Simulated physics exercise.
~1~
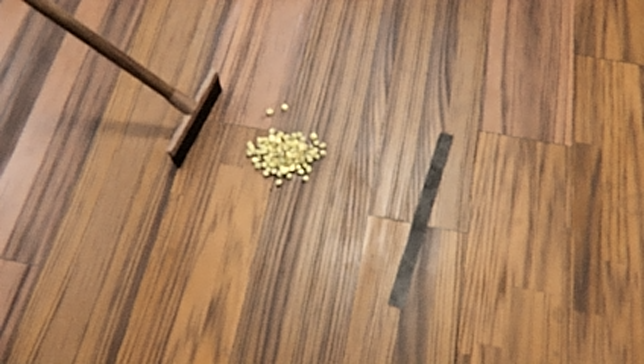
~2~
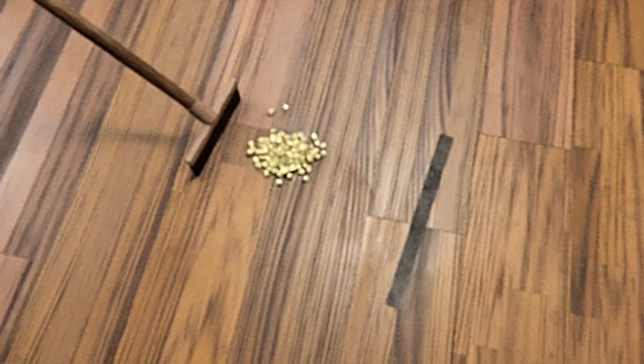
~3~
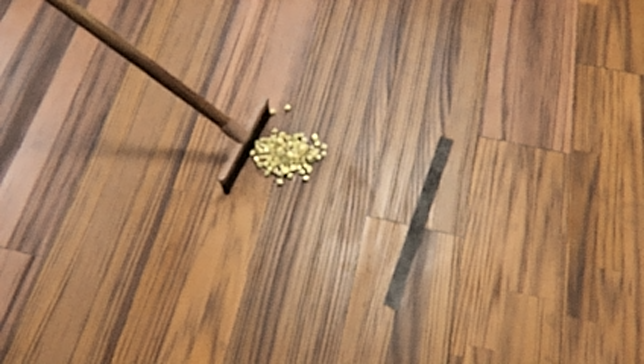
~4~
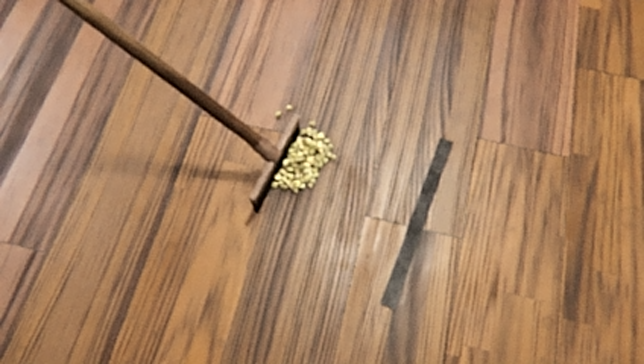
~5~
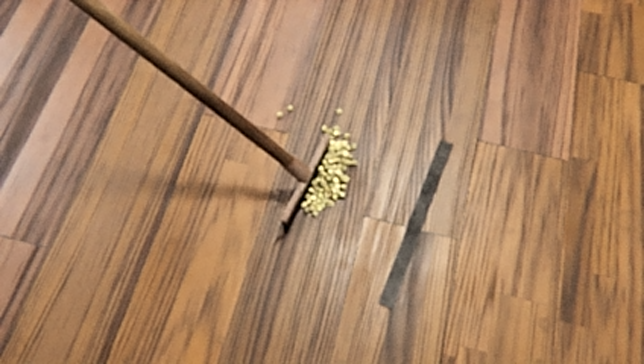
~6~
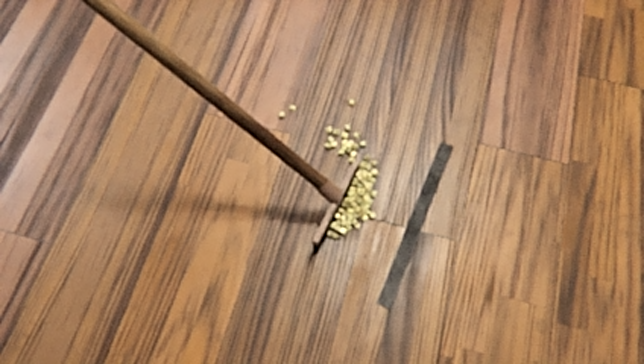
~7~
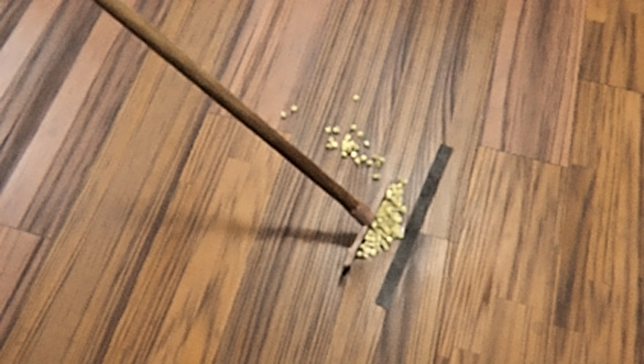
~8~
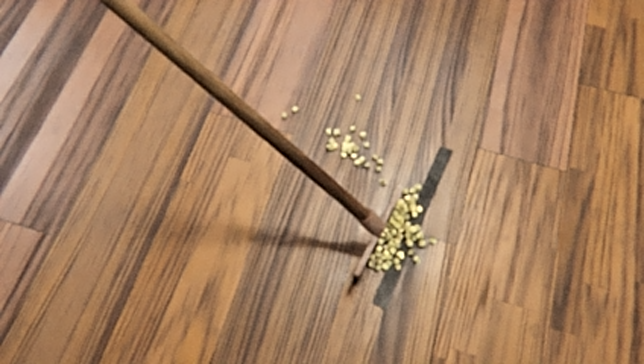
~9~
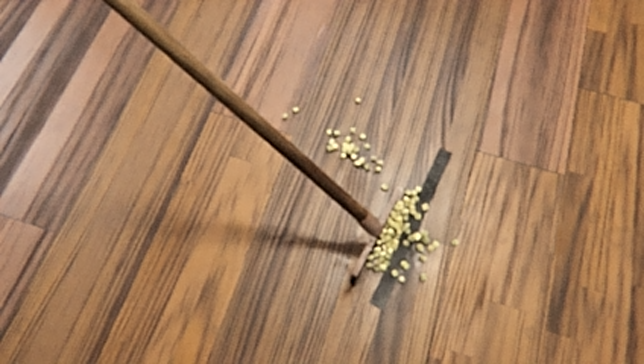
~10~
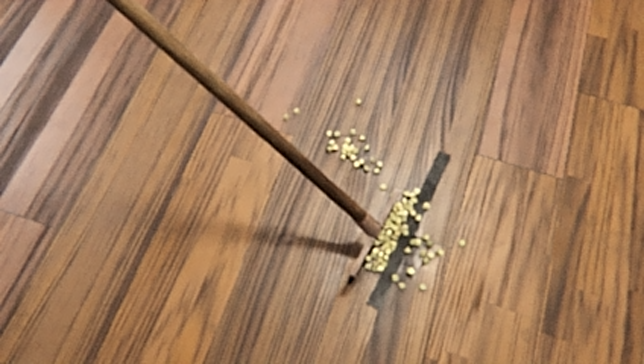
A heap of small pale yellow cubes lies on a striped brown wooden floor, seen from above at a slant by a camera that drifts slightly sideways. To its left is a brown squeegee on a long handle reaching in from the upper left, and to its right a dark strip lies fixed. The blade slides right and slightly down, meets the heap and pushes most of it along, while a loose cluster slips past its upper end and stays behind. Near the strip the blade slows and stops, and some cubes spill onto and over it. At the end, the blade rests just left of the strip with most cubes bunched against it, some on the strip and a few scattered beyond.
